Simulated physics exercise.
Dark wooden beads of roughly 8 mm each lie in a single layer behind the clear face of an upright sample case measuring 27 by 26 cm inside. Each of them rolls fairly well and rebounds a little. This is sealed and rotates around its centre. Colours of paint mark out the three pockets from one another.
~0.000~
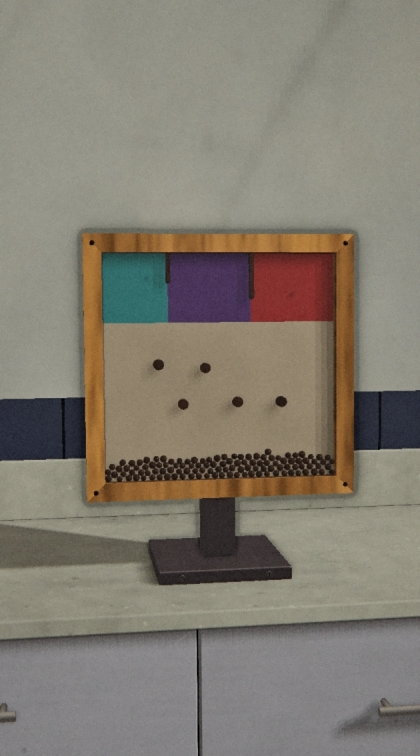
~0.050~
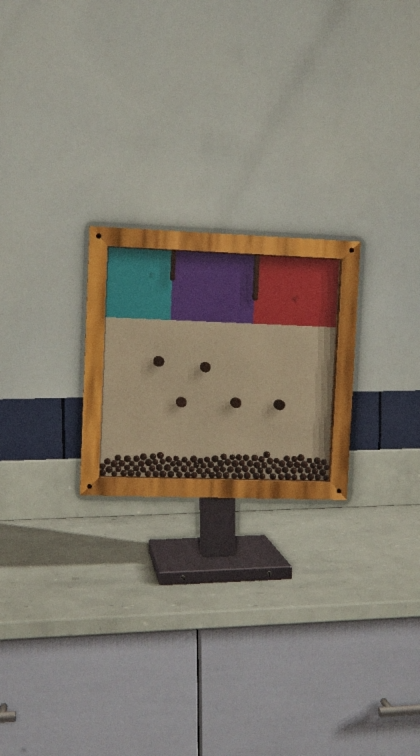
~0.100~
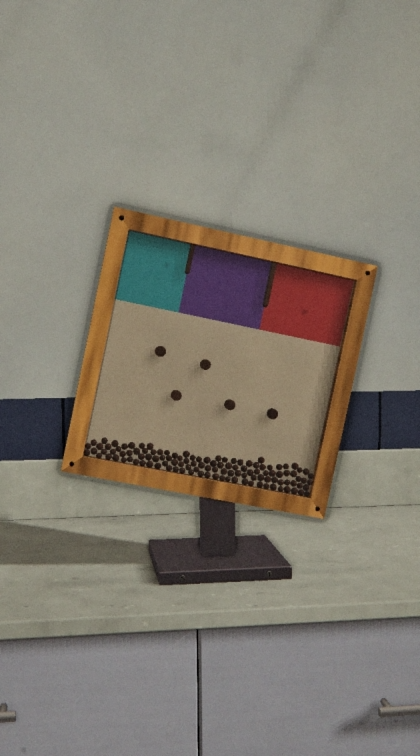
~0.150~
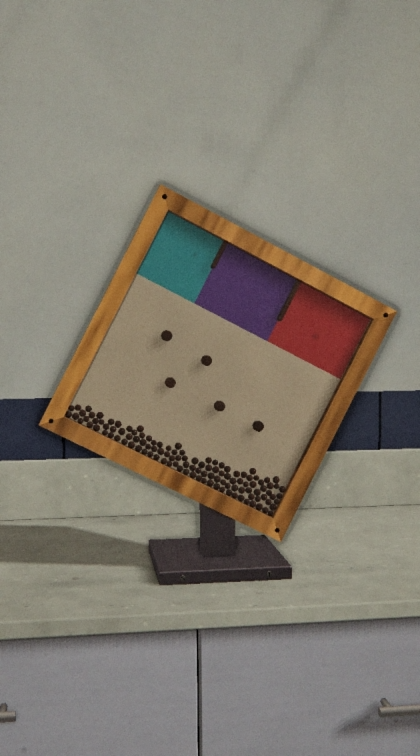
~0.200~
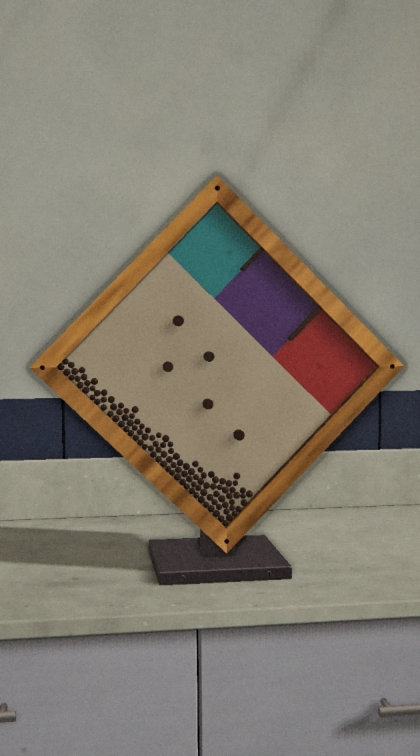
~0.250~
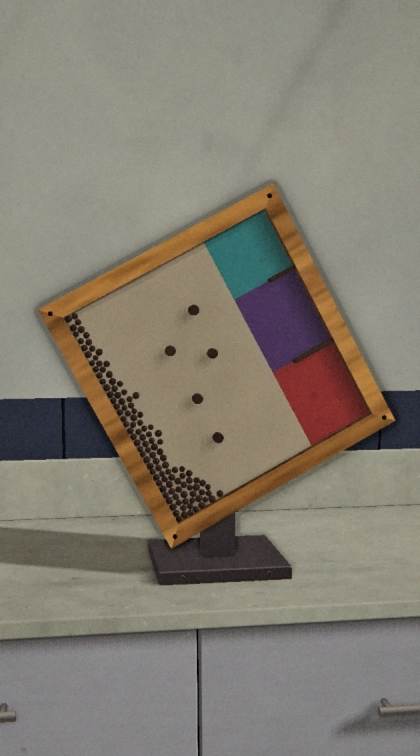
Wooden-framed case on a stand turning steadily clockwise, dark beads shifting into the lower corner below turquoise, purple and red sections.
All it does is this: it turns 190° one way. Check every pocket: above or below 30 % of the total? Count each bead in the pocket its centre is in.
Red above, purple below, turquoise below 30 %.
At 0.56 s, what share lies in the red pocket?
I'd put it around 25 in a hundred.
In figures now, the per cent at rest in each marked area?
Tally: Red pocket = 65; purple pocket = 25; turquoise pocket = 10.
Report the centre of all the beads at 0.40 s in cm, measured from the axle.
Left by about 12 cm and below by about 1 cm.
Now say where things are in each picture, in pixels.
The first frame shows level; about 120 beads; beads centred (222, 467); top one (268, 452); red (292, 287), purple (209, 288), turquoise (135, 288).
The second frame shows turned 3° clockwise; beads centred (219, 467); top one (160, 455); 5 fixed pegs, one at (181, 402).
The third frame shows turned 12° clockwise; beads centred (208, 466); top one (104, 441); wall ends (187, 272), (265, 305).
The fourth frame shows turned 28° clockwise; beads centred (189, 463); top one (78, 408).
The fifth frame shows turned 45° clockwise; beads centred (167, 453); top one (66, 362).
The sixth frame shows turned 62° clockwise; beads centred (147, 438); top one (75, 316); red (321, 393), purple (283, 320), turquoise (249, 254).
After 0.40 s, it stands 114° clockwise; the beads' middle is 12 cm left of and 1 cm below the centre; nothing in the marked areas.
After 0.56 s, it stands 169° clockwise; the beads' middle is 8 cm left of and level with the centre; red 25 %.
After 0.69 s, it has come round 190° clockwise; the beads' middle is 7 cm left of and 5 cm below the centre; red 50 %, purple 10 %, turquoise 5 %.
Settled by 1.9 s, it has come round 190° clockwise; red 65 %, purple 25 %, turquoise 10 %.
